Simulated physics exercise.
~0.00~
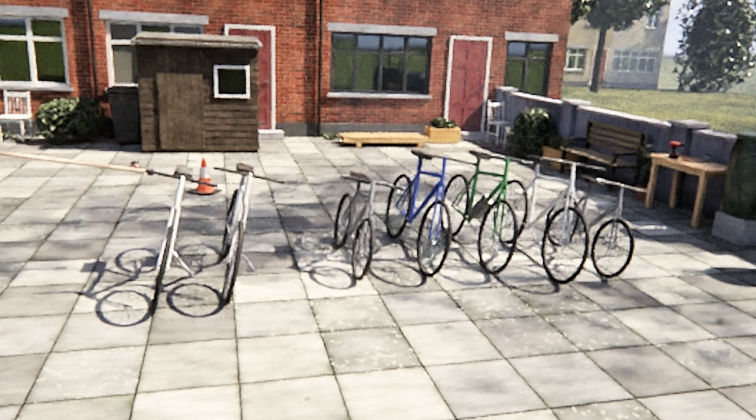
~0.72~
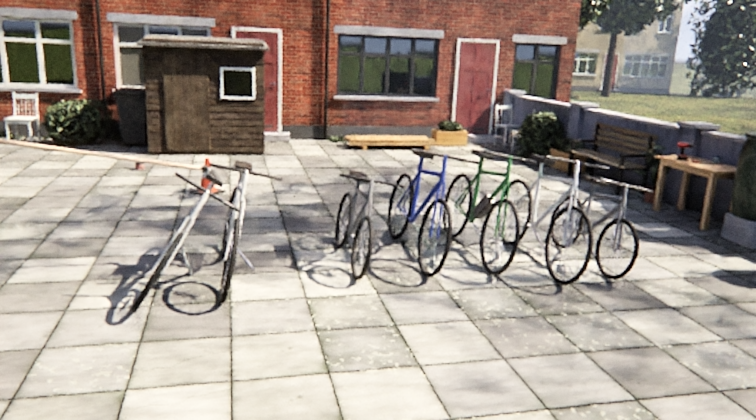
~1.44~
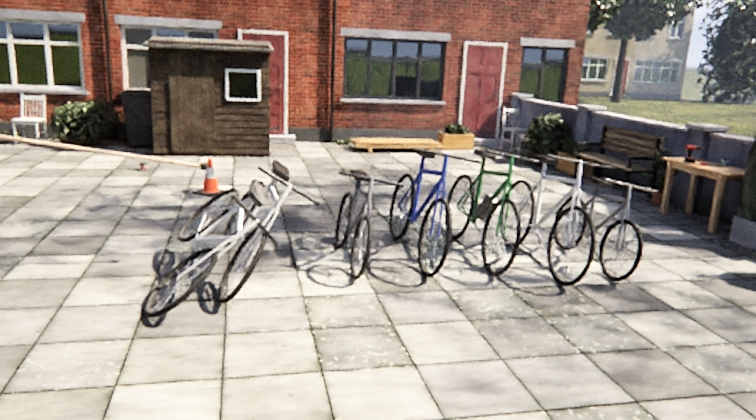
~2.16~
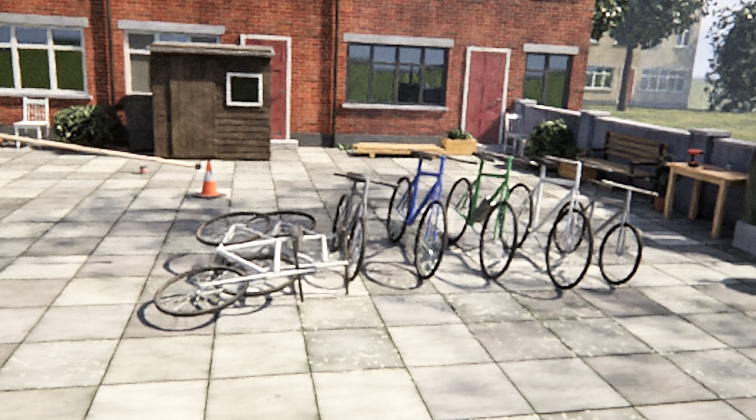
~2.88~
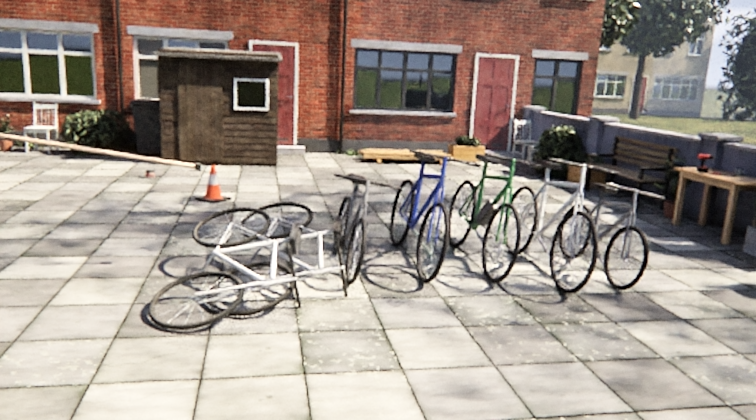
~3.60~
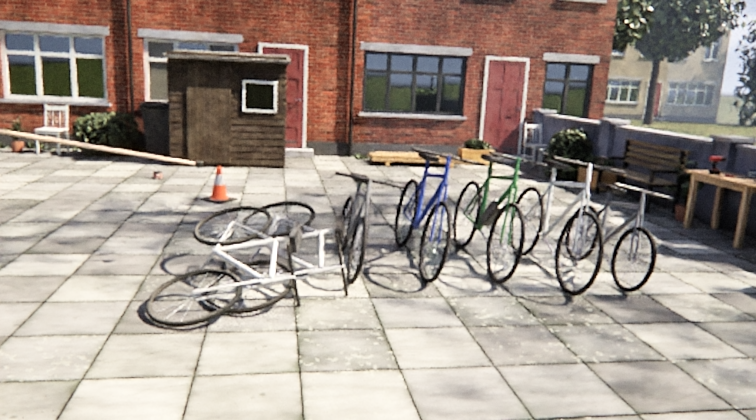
The leftmost bicycle in a row of seven, parked on a paved yard before brick houses, begins to tip to the right, near a thin pole at the left. It leans into the pale bicycle beside it, and that one starts to tilt as well. The two sink together, wheels crossing, until both lie tangled on the slabs near an orange cone. The grey bicycle next to them stays upright, as do the blue one, the green one and the two at the far right. The pair remains flat and still, with five bicycles standing.
